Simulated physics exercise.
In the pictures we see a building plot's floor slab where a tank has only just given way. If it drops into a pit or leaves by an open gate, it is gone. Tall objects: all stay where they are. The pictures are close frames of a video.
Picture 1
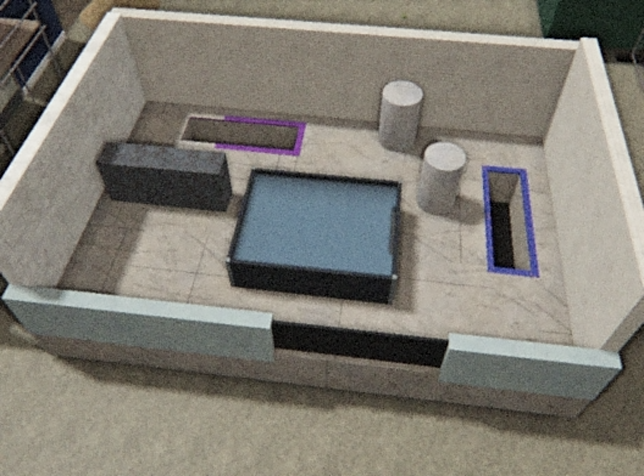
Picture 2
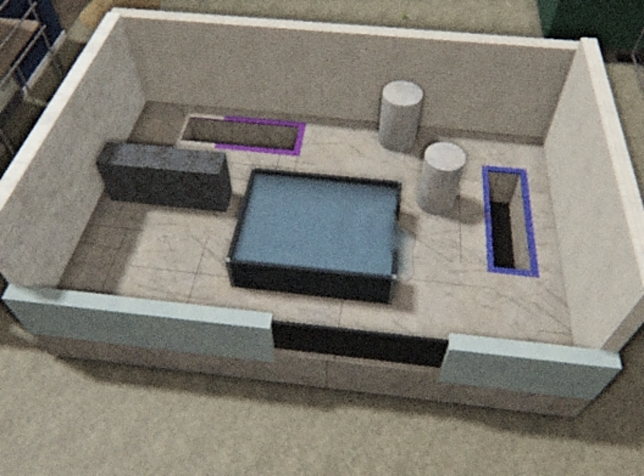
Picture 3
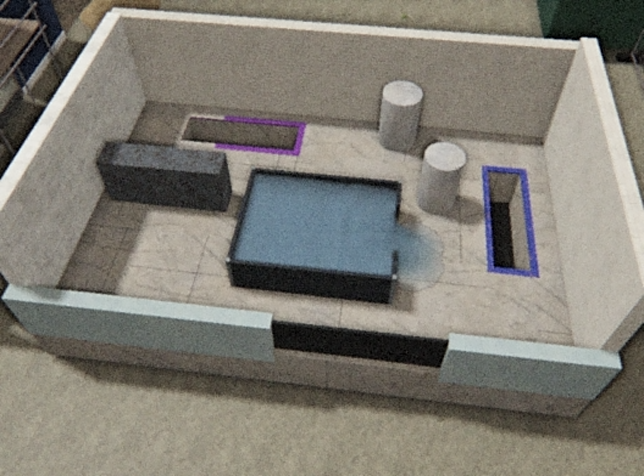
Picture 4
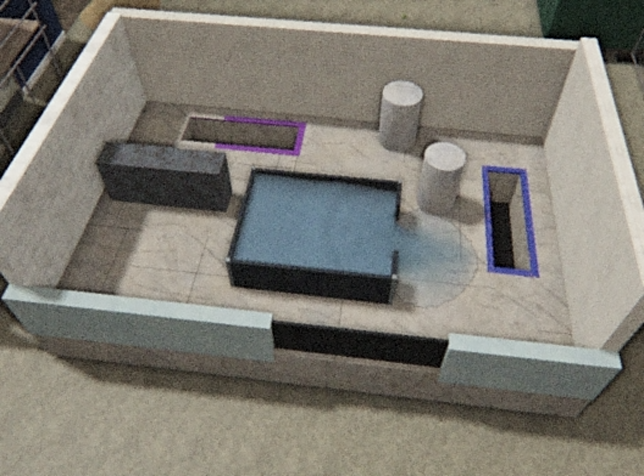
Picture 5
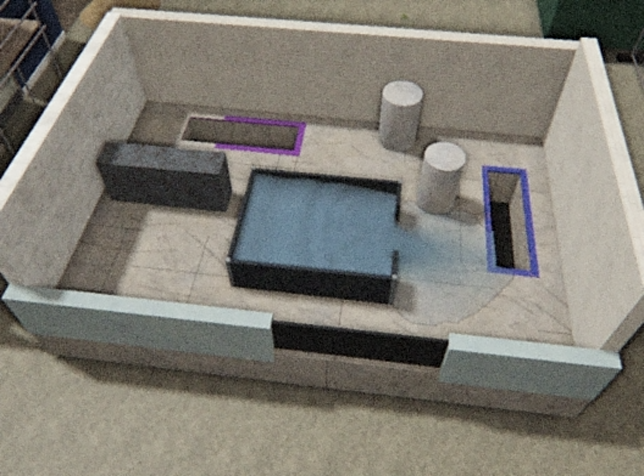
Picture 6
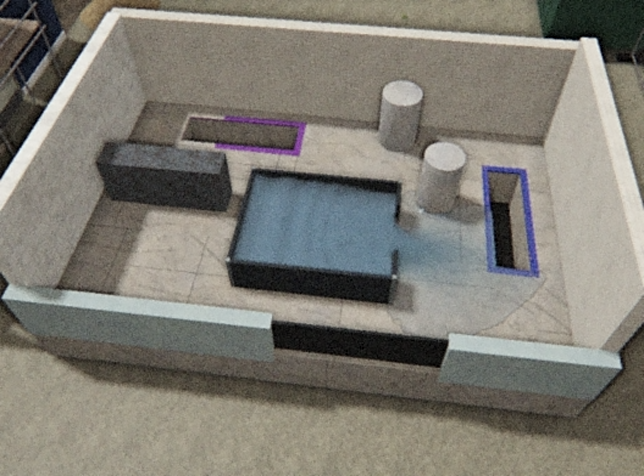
On a walled floor slab, water pours from the tank's right side and spreads outward.
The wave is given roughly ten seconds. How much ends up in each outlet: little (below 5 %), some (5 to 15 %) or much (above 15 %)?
Outlet by outlet: Gate - little, purple pit - little, blue pit - much.
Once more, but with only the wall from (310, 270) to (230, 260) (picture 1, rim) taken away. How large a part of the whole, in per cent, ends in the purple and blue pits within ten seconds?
Result - purple: 10 %; blue: 20 %.
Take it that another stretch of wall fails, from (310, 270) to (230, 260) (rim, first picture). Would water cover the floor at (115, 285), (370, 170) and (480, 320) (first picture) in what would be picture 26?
Listed in order, they come out sitting in a pool, without a puddle and sitting in a pool.
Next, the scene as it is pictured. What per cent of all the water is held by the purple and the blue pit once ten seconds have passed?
In the order asked, roughly 0 and 54 percent.
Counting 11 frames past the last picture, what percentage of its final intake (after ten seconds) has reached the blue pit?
Around 25 percent.
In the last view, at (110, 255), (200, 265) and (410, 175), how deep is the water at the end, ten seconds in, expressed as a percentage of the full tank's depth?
In order: Roughly 4, 2 and 4 in a hundred.
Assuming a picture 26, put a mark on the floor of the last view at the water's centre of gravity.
Somewhere near (373, 260).
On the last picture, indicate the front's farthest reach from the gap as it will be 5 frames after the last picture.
Pixel estimate: (568, 373).
A moment on, water covers 20 % of the floor; the gate 0 %, the purple pit 0 %, the blue pit 6 %.
Next, water covers 20 % of the floor; the gate 0 %, the purple pit 0 %, the blue pit 14 %.
Then, water covers 25 % of the floor; the gate 0 %, the purple pit 0 %, the blue pit 24 %.
Later, water covers 40 % of the floor; the gate 0 %, the purple pit 0 %, the blue pit 39 %.
In the end, water covers 60 % of the floor; the gate 0 %, the purple pit 0 %, the blue pit 54 %.
